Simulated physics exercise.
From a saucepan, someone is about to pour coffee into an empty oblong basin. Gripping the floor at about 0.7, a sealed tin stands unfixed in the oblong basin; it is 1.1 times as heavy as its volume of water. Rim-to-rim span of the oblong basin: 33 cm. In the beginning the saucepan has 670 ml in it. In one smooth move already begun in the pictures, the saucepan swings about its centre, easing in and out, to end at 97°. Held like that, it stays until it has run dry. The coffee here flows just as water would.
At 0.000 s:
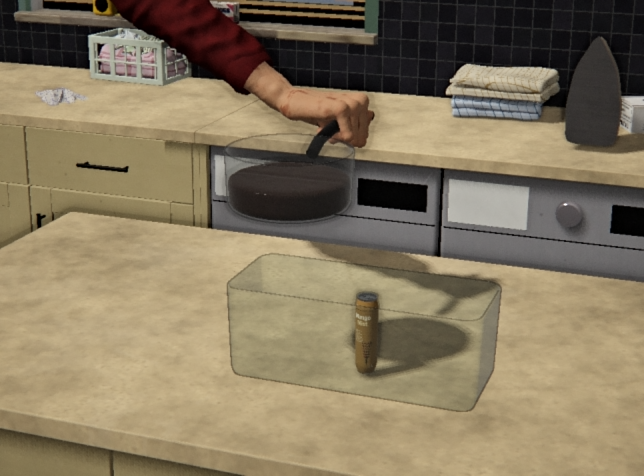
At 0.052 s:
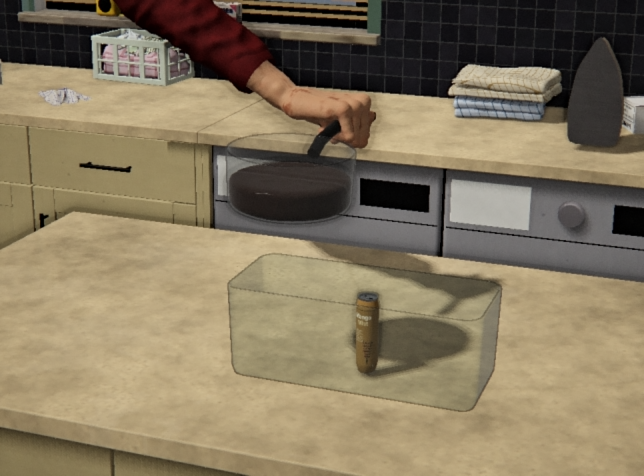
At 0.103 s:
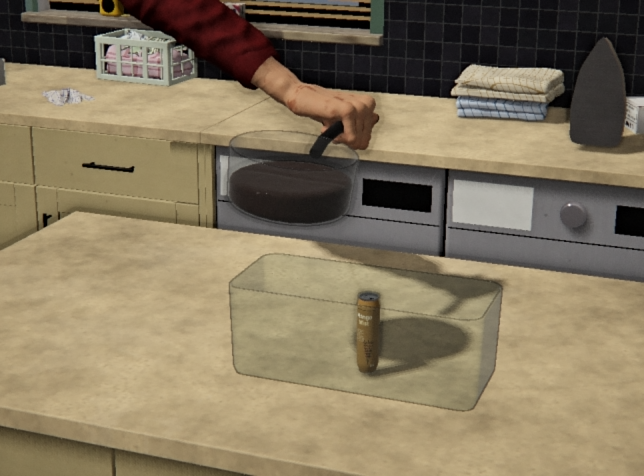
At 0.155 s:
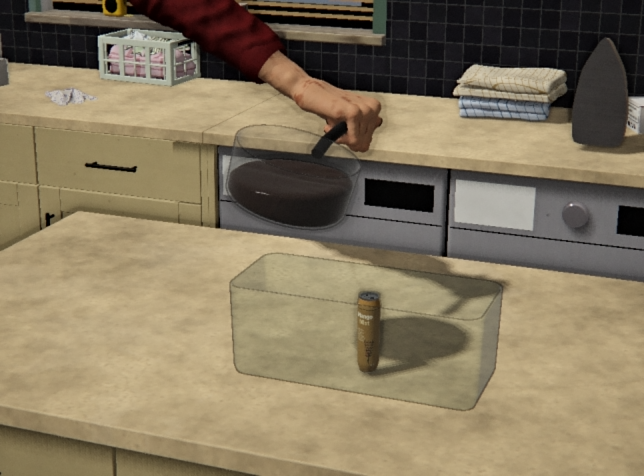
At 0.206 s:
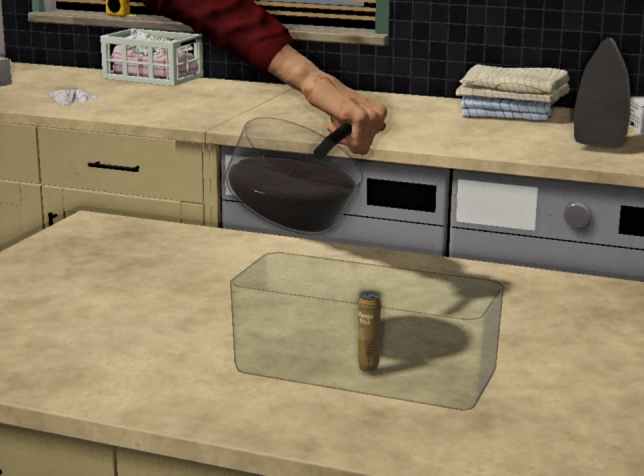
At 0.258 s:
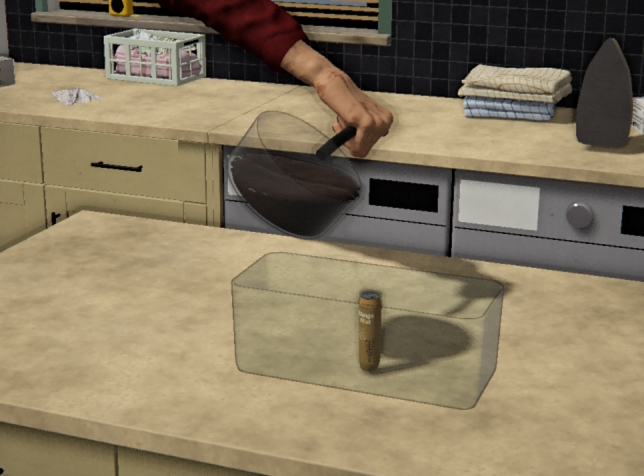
At the start, a hand holds a clear saucepan of dark coffee level by its handle, above and behind a transparent oblong basin with a small brown tin standing inside. The hand then tilts the saucepan, slowly at first and then more steeply, its right side dipping as the coffee shifts toward that rim.
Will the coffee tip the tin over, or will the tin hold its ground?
It does not come down.
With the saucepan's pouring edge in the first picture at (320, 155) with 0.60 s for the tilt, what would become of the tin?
Result: Tin tipped over.
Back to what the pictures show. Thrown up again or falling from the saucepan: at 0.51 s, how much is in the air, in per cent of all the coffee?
Around 40 in a hundred.
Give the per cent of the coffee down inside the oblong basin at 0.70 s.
Looks like about 82 % of the whole amount.
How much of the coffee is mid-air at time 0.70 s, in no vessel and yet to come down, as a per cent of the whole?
About 6 percent.
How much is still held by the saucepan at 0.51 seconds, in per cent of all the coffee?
About 30 per cent.
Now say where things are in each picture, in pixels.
In the first picture, it leans 0°; its right rim is at (350, 157); the coffee meets the walls at (235, 171) and (349, 184); the oblong basin's rim runs from (245, 270) to (492, 304); the tin's top is at (367, 300).
In the second picture, it leans 2°; its right rim is at (352, 159); the coffee meets the walls at (236, 171) and (350, 184).
In the third picture, it leans 7°; its right rim is at (354, 165); the coffee meets the walls at (237, 169) and (350, 185).
In the fourth picture, it leans 15°; its right rim is at (357, 174); the coffee meets the walls at (237, 167) and (352, 187).
In the fifth picture, it leans 26°; its right rim is at (358, 186); the coffee meets the walls at (236, 161) and (354, 188).
In the sixth picture, it leans 38°; its right rim is at (356, 200); the coffee meets the walls at (239, 155) and (359, 191).
After 0.51 s the tilt is 92° and 29 per cent is still to pour; the tin stands where it began.
After 0.70 s the tilt is 97° and 12 per cent is still to pour; the tin stands where it began.
After 0.89 s the tilt is 97° and 3 per cent is still to pour; the tin stands 1 cm from where it began.
After 1.10 s the tilt is 97° and 1 per cent is still to pour; the tin stands where it began.
In the end the tin stands 1 cm from where it began.
